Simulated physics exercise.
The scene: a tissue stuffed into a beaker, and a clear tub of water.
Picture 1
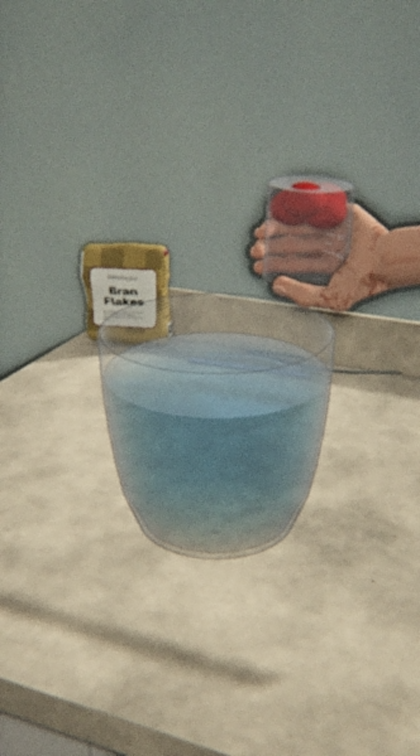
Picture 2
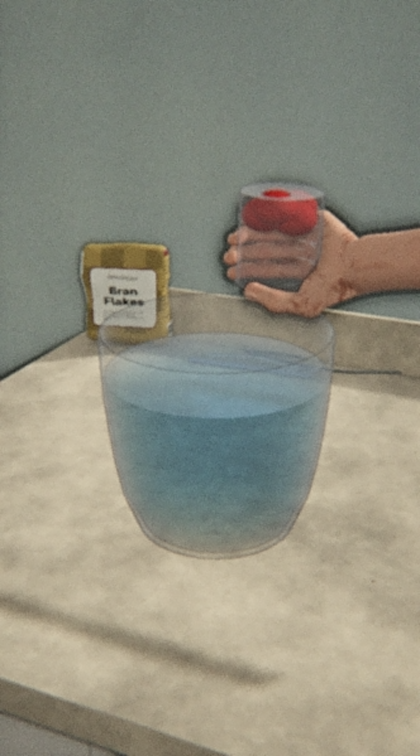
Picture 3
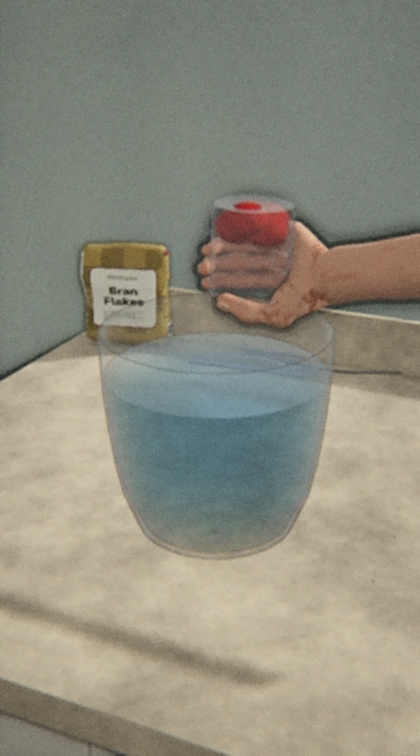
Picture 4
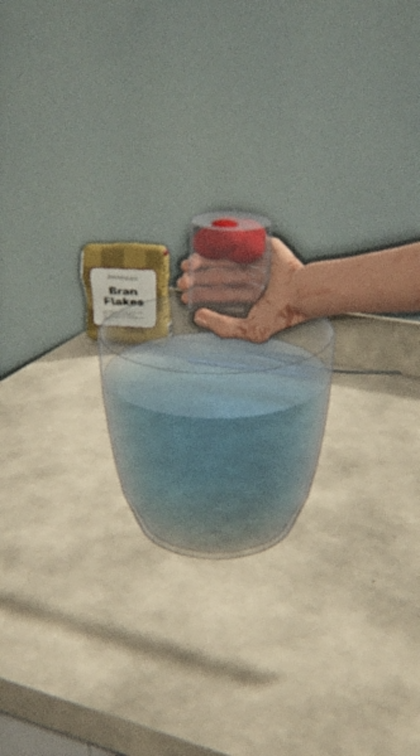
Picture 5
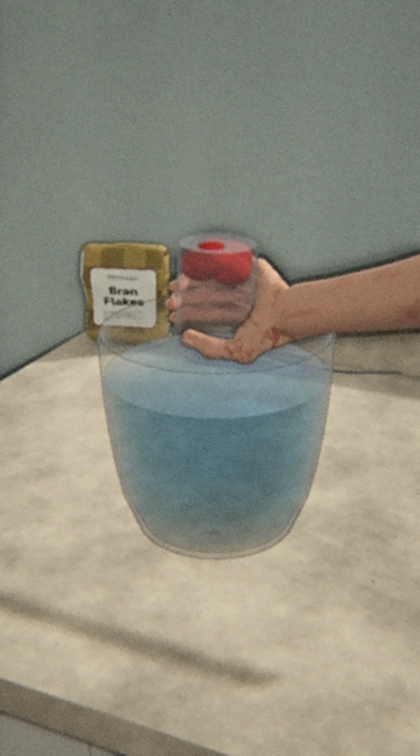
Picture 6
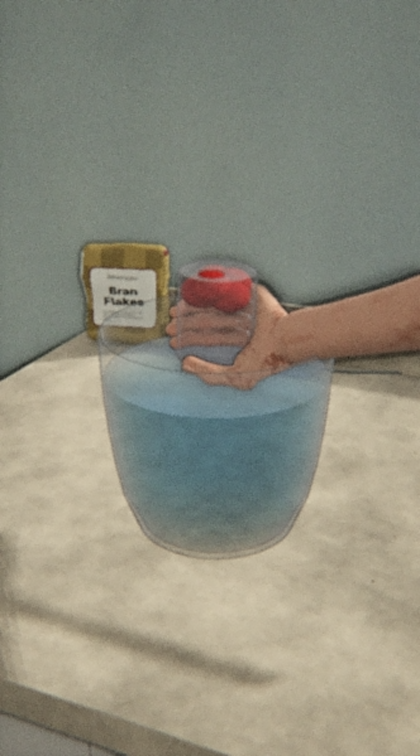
On a pale countertop, a hand lowering an upside-down clear beaker with red tissue inside, moving left over a tub of water.
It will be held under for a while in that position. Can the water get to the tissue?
The tissue keeps dry.
Soon after, the beaker enters the water.
Later, air is trapped inside and holds the level down.
In the end, the beaker is under, still full of air, and the tissue is dry.
